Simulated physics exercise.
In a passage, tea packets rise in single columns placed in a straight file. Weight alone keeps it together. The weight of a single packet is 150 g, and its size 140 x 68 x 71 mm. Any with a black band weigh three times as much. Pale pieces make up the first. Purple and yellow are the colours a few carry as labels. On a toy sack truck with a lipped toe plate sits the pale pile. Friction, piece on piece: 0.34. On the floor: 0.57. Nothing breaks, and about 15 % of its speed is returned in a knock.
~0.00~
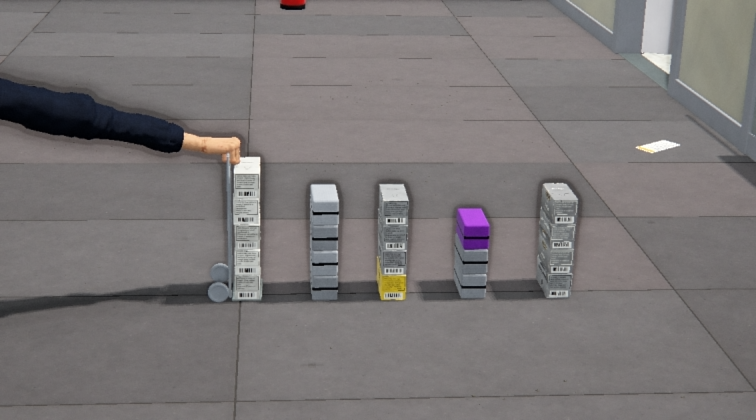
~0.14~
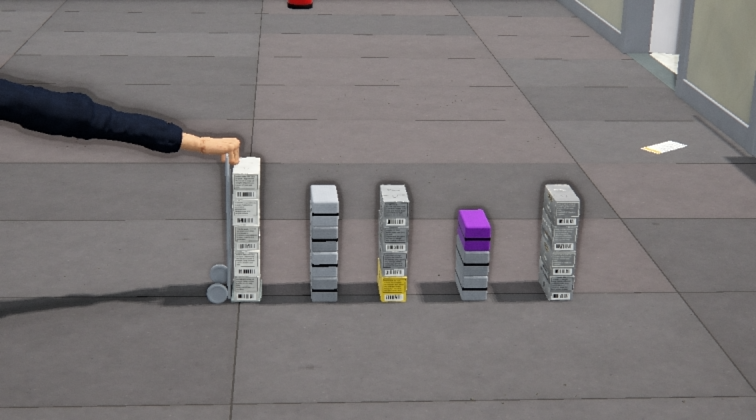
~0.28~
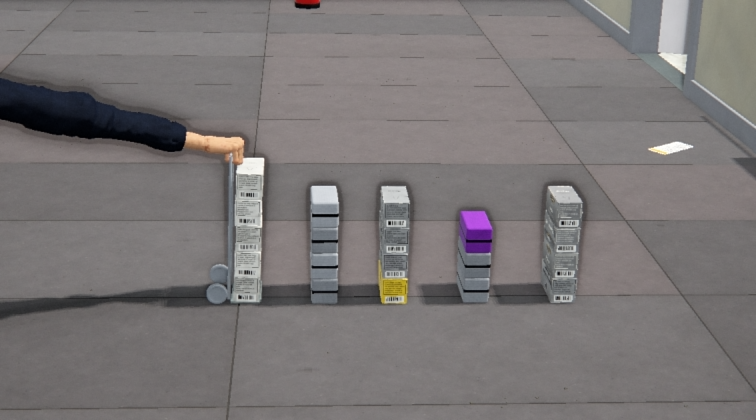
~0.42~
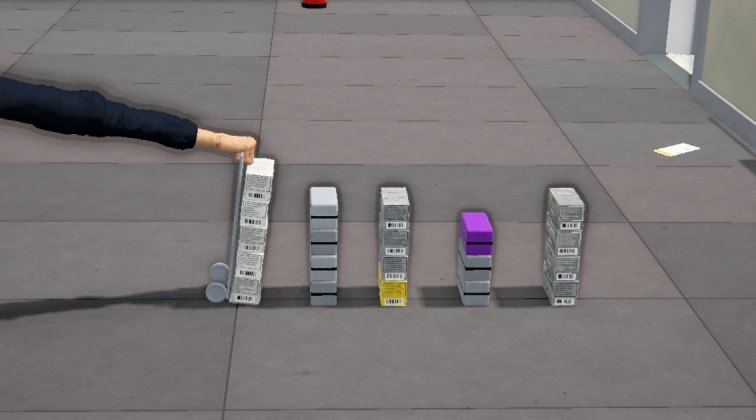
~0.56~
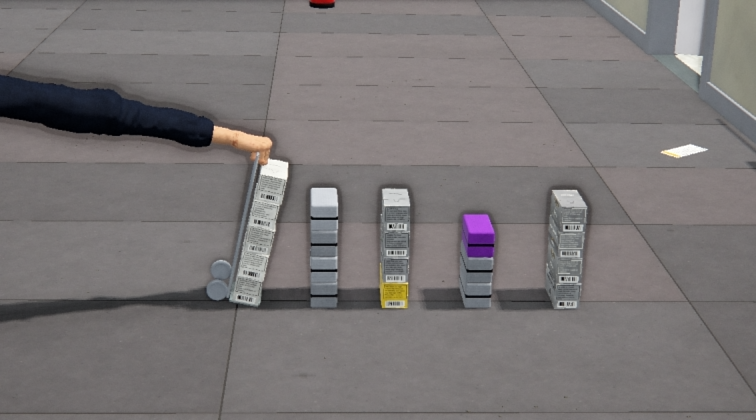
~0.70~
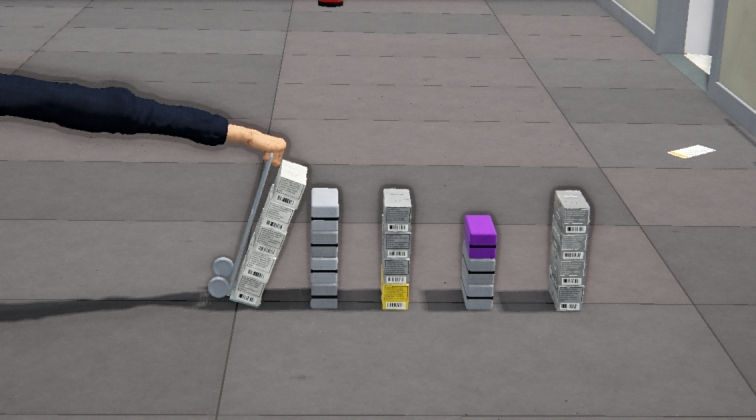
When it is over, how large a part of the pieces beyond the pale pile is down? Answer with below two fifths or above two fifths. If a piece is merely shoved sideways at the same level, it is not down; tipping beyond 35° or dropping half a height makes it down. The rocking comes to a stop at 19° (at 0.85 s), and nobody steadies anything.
Below two fifths.
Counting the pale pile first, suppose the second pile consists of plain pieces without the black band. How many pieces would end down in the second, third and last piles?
In that case the second pile has 4 down, the third 4, the last 0.
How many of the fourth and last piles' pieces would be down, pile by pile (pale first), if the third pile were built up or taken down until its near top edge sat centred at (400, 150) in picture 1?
You'd get fourth 0 and last 0.
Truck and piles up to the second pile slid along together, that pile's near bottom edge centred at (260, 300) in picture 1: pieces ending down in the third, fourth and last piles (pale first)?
Third 0, fourth 0, last 0.
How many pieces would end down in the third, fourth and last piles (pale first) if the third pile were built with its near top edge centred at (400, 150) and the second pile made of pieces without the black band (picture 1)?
You'd get third 5, fourth 2 and last 3.
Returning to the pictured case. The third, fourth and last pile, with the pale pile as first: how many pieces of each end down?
Pieces per pile: Third: 0; fourth: 0; last: 0.
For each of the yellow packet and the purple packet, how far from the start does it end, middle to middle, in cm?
So yellow shifts 0 cm, while purple shifts 0 cm.
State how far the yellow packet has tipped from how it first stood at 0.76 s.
0°.
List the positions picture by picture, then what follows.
In the first picture (pixels give the middle of a visible side; the camera moves round a little), truck frame (228, 185) 0° forward; yellow packet (394, 288); purple packet (477, 238); none of the others has stirred.
Truck frame (227, 186) 0° forward; purple packet (478, 240), in the second picture.
Truck frame (231, 186) 2° forward; purple packet (479, 241), in the third picture.
Truck frame (239, 185) 6° forward, top of the pale pile leaning 6°; purple packet (480, 244); none of the others has stirred, in the fourth picture.
Truck frame (252, 185) 12° forward, top of the pale pile leaning 12°; purple packet (481, 246); none of the others has stirred, in the fifth picture.
Truck frame (263, 185) 17° forward, top of the pale pile leaning 20°; purple packet (483, 247); yellow packet (396, 298); none of the others has stirred, in the sixth picture.
After 0.76 s, 0 of the pale pile down; none of the 15 other packets down.
After 0.90 s, 0 of the pale pile down; none of the 15 other packets down, 1 disturbed.
In the end (1.9 s), 0 of the pale pile down; none of the 15 other packets down, 1 disturbed; yellow packet unmoved; purple packet unmoved. That is 0 per cent. From the last view, middles, yellow packet near (395, 287), purple packet near (480, 237).
